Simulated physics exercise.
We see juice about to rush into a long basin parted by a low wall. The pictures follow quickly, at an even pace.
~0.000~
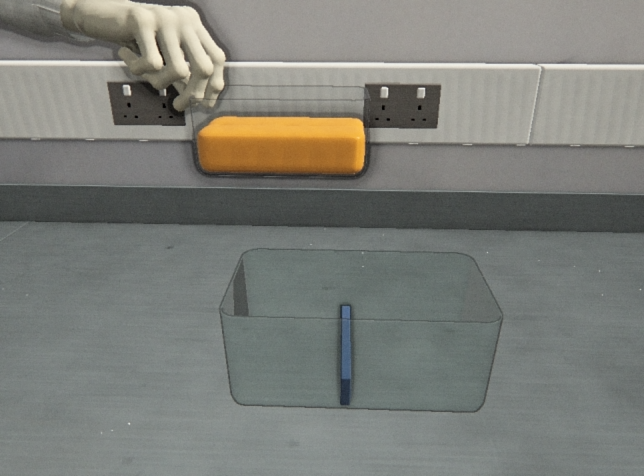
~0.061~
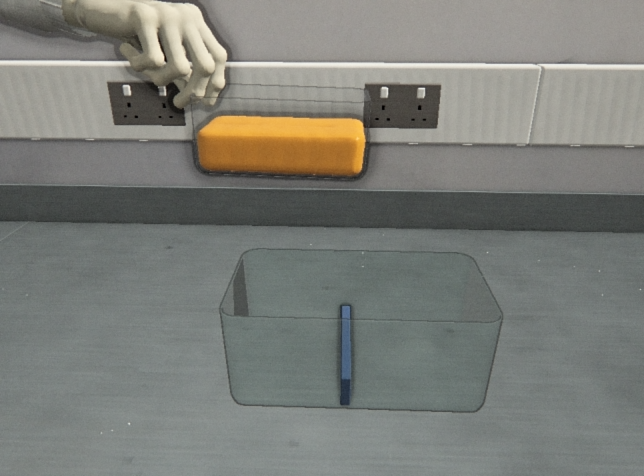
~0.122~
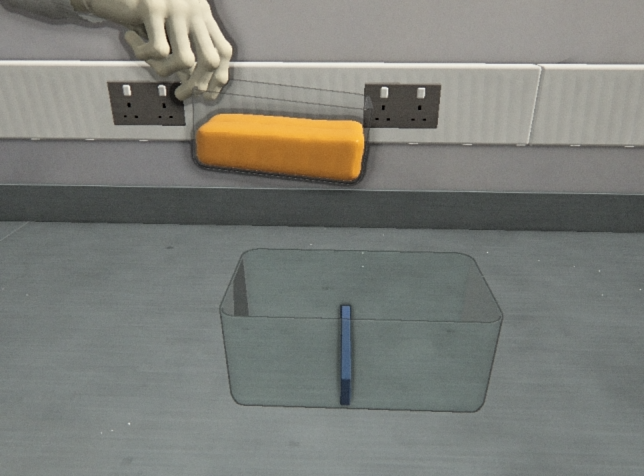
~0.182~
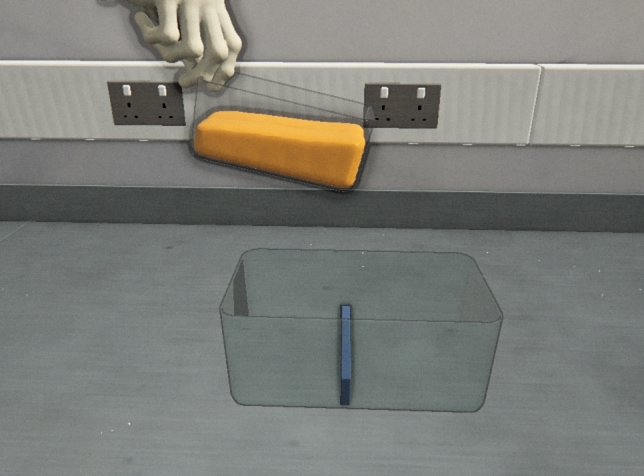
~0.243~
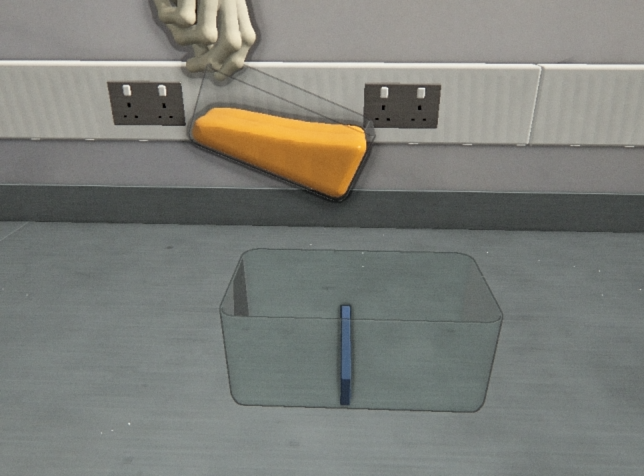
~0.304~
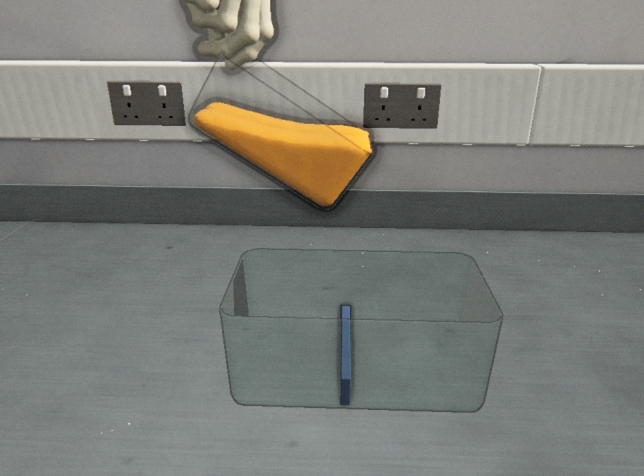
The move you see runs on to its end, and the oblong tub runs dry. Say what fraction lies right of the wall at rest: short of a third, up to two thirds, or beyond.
In the end over two thirds is right of the wall.
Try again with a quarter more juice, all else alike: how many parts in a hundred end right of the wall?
It comes to 80 per cent or so.
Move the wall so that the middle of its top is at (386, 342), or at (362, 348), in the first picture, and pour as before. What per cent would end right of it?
Roughly 55 per cent, and 65 per cent.
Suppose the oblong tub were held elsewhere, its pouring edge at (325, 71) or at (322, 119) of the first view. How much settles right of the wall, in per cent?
Roughly 65 per cent, and 60 per cent.
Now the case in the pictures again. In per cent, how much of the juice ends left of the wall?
About 20 per cent.
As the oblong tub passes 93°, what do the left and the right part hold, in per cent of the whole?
Left about 0, right about 35.
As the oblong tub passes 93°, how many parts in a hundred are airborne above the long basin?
Some 45 per cent.
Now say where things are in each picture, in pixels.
In the first picture, tilt 0°; pouring edge (367, 95); surface from (206, 124) to (364, 126); the long basin's rim runs from (233, 280) to (486, 285); the wall's top is at (346, 339).
In the second picture, tilt 1°; pouring edge (368, 97); surface from (206, 124) to (364, 127).
In the third picture, tilt 6°; pouring edge (370, 104); surface from (207, 122) to (364, 129).
In the fourth picture, tilt 13°; pouring edge (372, 115); surface from (206, 119) to (364, 132).
In the fifth picture, tilt 22°; pouring edge (372, 130); surface from (205, 116) to (366, 134).
In the sixth picture, tilt 33°; pouring edge (370, 146); surface from (202, 109) to (364, 136).
A moment on, the oblong tub is tipped on its side and 19 per cent is still to pour, 0 is left of the wall and 33 right of it.
Next, the oblong tub is tipped right over and 6 per cent is still to pour, 11 is left of the wall and 75 right of it.
Then the oblong tub is tipped right over and 0 per cent is still to pour, 18 is left of the wall and 78 right of it.
Later the oblong tub is tipped right over and 0 per cent is still to pour, 18 is left of the wall and 79 right of it.
Finally, 18 per cent lies left of the wall, 79 right of it and 3 outside.
